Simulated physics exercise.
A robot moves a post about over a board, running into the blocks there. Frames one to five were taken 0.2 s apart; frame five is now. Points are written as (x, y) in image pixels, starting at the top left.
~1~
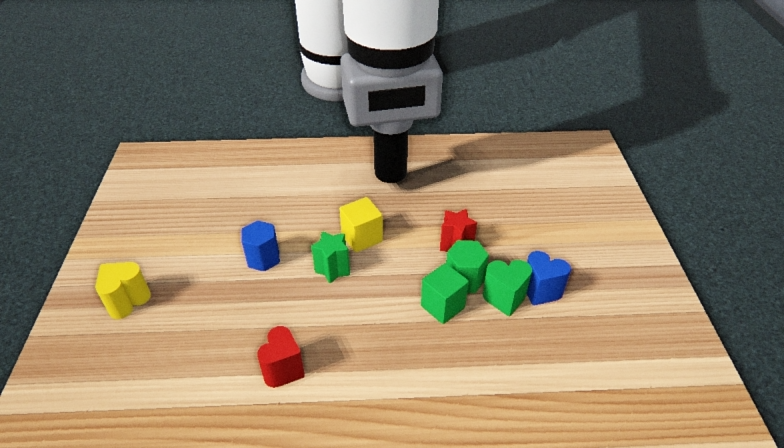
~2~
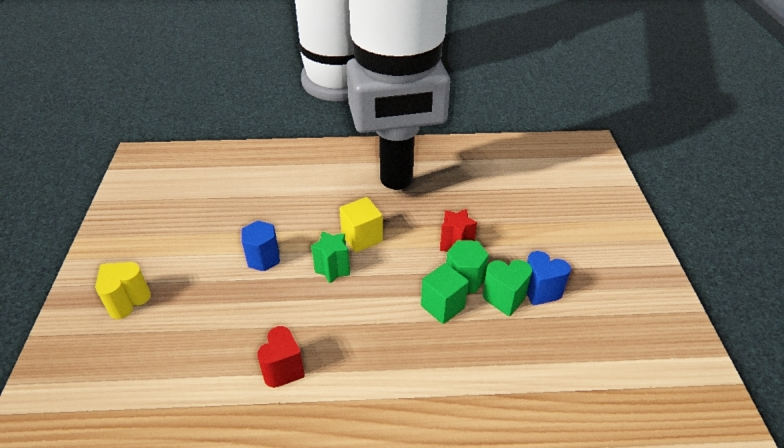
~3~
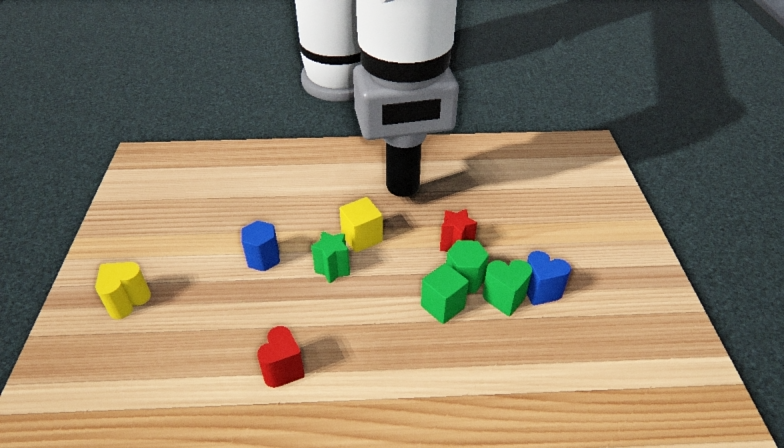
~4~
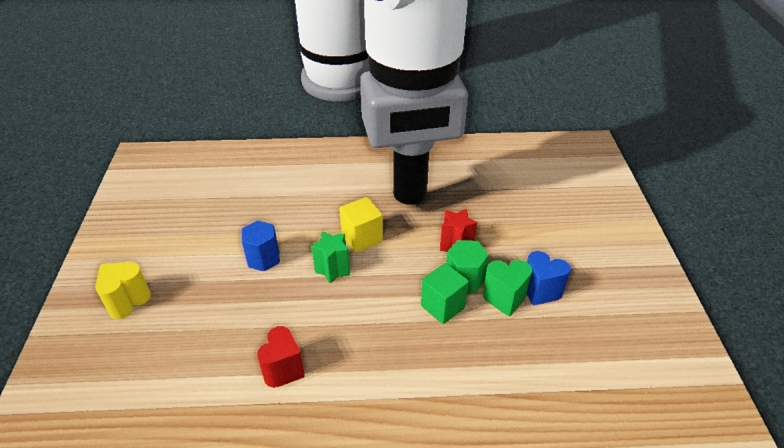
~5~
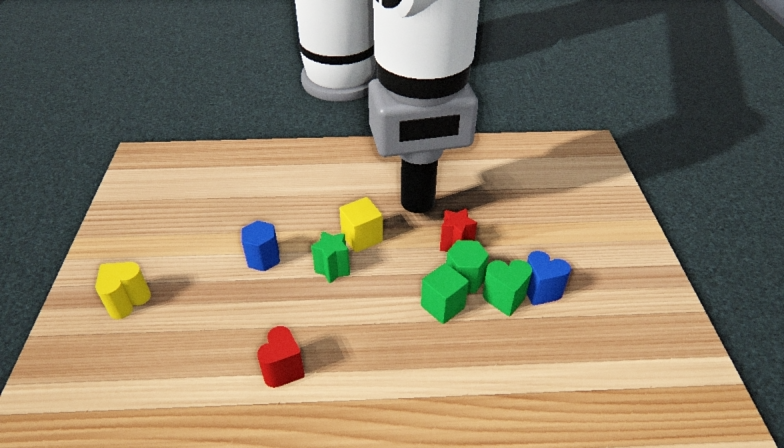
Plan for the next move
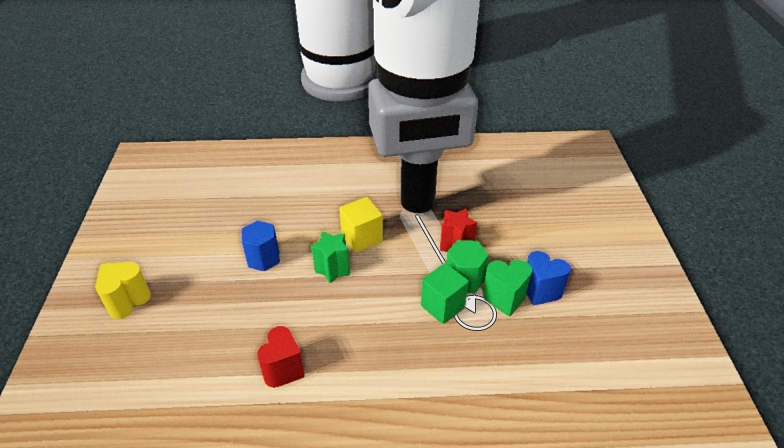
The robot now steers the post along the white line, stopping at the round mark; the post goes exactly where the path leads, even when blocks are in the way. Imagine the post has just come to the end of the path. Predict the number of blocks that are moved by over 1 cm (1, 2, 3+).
Shifted over 1 cm: Three or more.
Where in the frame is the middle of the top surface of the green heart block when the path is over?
My best guess is (531, 290).
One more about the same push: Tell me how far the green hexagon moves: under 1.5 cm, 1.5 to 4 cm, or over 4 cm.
The green hexagon ends up quite far away, over 4 cm.
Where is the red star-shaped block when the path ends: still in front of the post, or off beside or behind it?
The post loses it on the way.
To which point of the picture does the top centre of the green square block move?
I'd expect the centre of its top face to be at (446, 302).
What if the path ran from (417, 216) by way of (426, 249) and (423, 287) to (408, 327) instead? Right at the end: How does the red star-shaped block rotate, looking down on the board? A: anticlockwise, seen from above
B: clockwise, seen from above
A.
Path on the board, straight from (417, 216) to (475, 313).
On the path given first. One third of the way, post at (435, 233); red star-shaped block at (472, 229), turned 20° anticlockwise.
Two thirds of the way, post at (454, 265); green square block at (444, 284), turned 20° clockwise; red star-shaped block at (480, 234), turned 45° anticlockwise; green hexagon at (480, 277); green heart block at (522, 283), turned 45° anticlockwise.
At the end, post at (477, 300); green square block at (446, 302), turned 90° clockwise; red star-shaped block at (480, 234), turned 45° anticlockwise; green hexagon at (503, 316), turned 20° clockwise; green heart block at (531, 290), turned 95° anticlockwise.
